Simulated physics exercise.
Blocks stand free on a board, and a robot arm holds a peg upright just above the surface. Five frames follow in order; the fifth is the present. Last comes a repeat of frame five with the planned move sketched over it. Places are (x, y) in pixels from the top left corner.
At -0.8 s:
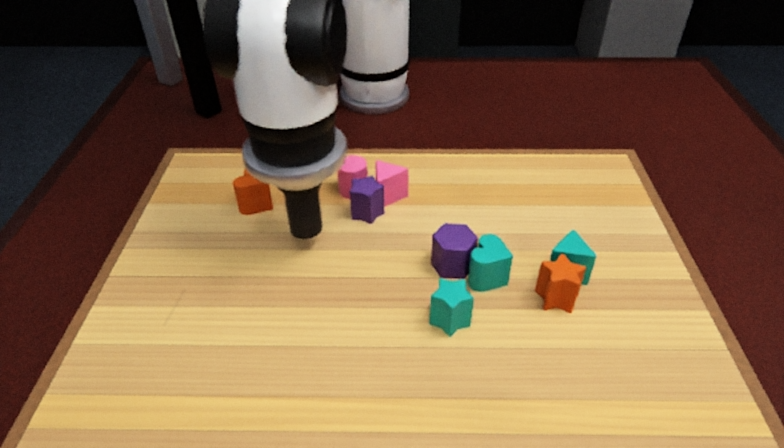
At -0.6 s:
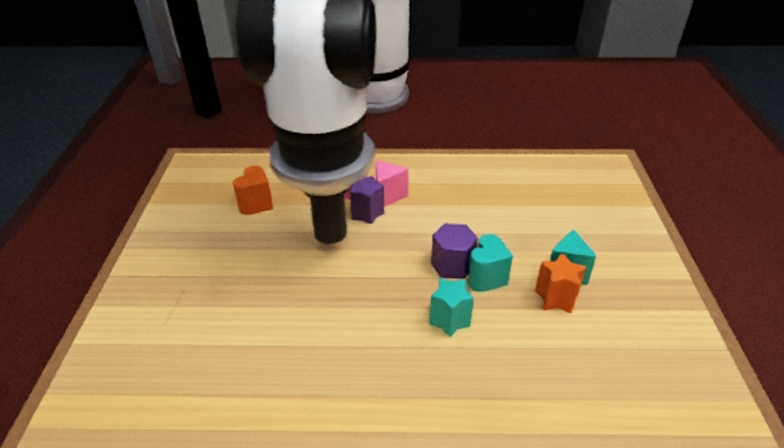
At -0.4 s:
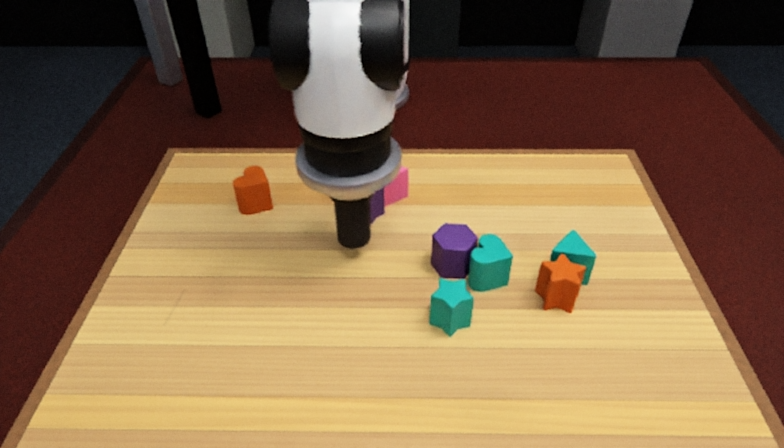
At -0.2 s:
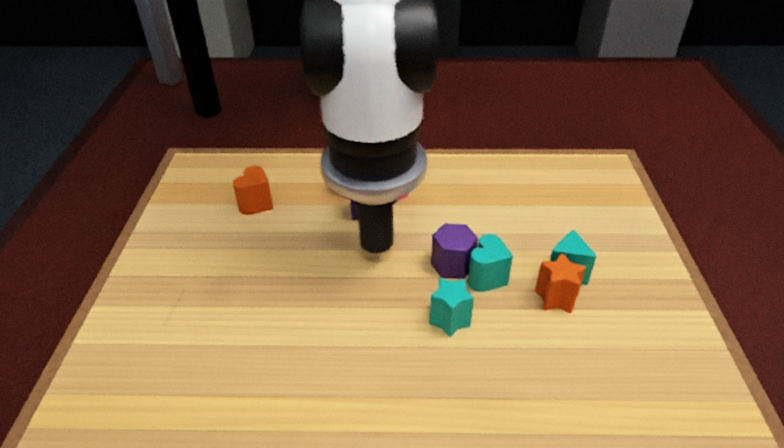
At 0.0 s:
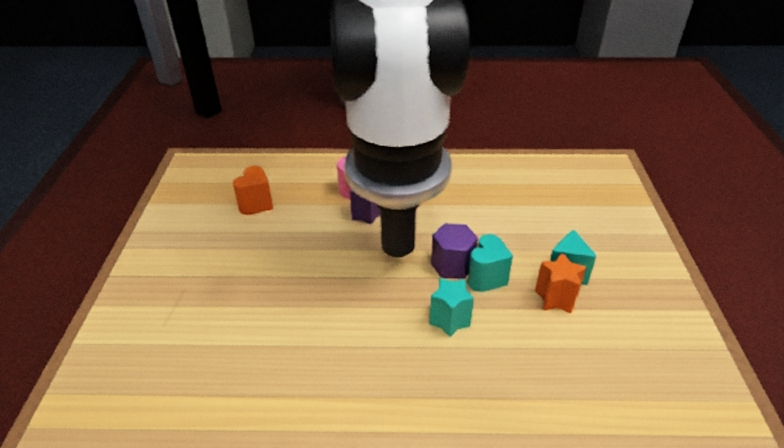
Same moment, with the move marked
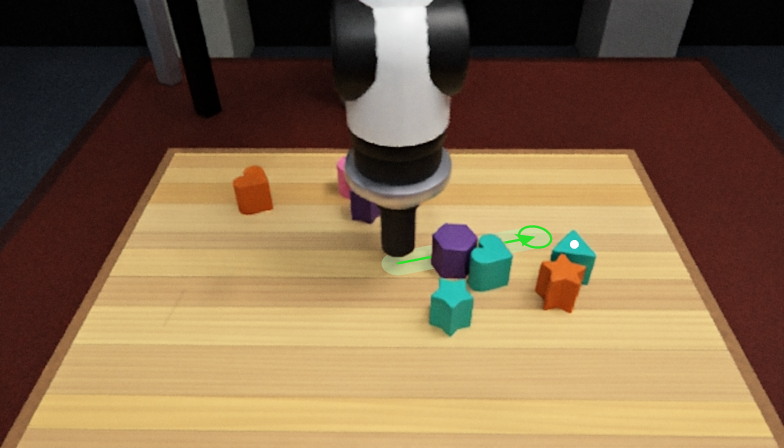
A robot arm moves its dark peg rightward across the wooden board among colourful, still blocks.
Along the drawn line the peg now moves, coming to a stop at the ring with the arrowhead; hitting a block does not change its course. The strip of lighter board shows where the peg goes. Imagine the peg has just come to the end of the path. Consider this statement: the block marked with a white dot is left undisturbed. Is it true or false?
True
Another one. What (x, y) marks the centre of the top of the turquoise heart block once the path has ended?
At pixel (526, 262).
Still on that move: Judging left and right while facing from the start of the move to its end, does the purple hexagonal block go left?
No, that is not how it ends up.
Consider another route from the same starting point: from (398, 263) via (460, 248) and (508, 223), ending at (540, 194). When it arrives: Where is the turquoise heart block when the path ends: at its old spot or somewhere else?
The block moves away from its spot.
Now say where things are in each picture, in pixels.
Lower end of the peg at (306, 229), tops of blocks, purple hexagonal block at (455, 236), turquoise heart block at (491, 249), orange star-shaped block at (564, 269), turquoise triangle at (574, 244), in the first picture.
Peg at (331, 233), blocks as before, in the second picture.
Peg at (354, 238), blocks as before, in the third picture.
Peg at (377, 242), blocks as before, in the fourth picture.
Peg at (398, 246), purple hexagonal block at (455, 236), turquoise heart block at (491, 249), orange star-shaped block at (564, 269), turquoise triangle at (574, 244), in the fifth picture.
The drawn path runs from (398, 263) directly to (535, 237); the dot is on the turquoise triangle.
What follows on the original path. One third of the way, peg at (447, 237); purple hexagonal block at (486, 235), turned 20° clockwise; turquoise heart block at (513, 255), turned 25° clockwise.
Two thirds of the way, peg at (493, 228); purple hexagonal block at (524, 235), turned 70° clockwise; turquoise heart block at (526, 261), turned 65° clockwise; orange star-shaped block at (568, 272), turned 15° anticlockwise.
At the end, peg at (539, 220); purple hexagonal block at (537, 235), turned 105° clockwise; turquoise heart block at (526, 262), turned 65° clockwise; orange star-shaped block at (568, 272), turned 15° anticlockwise; turquoise triangle not moved.
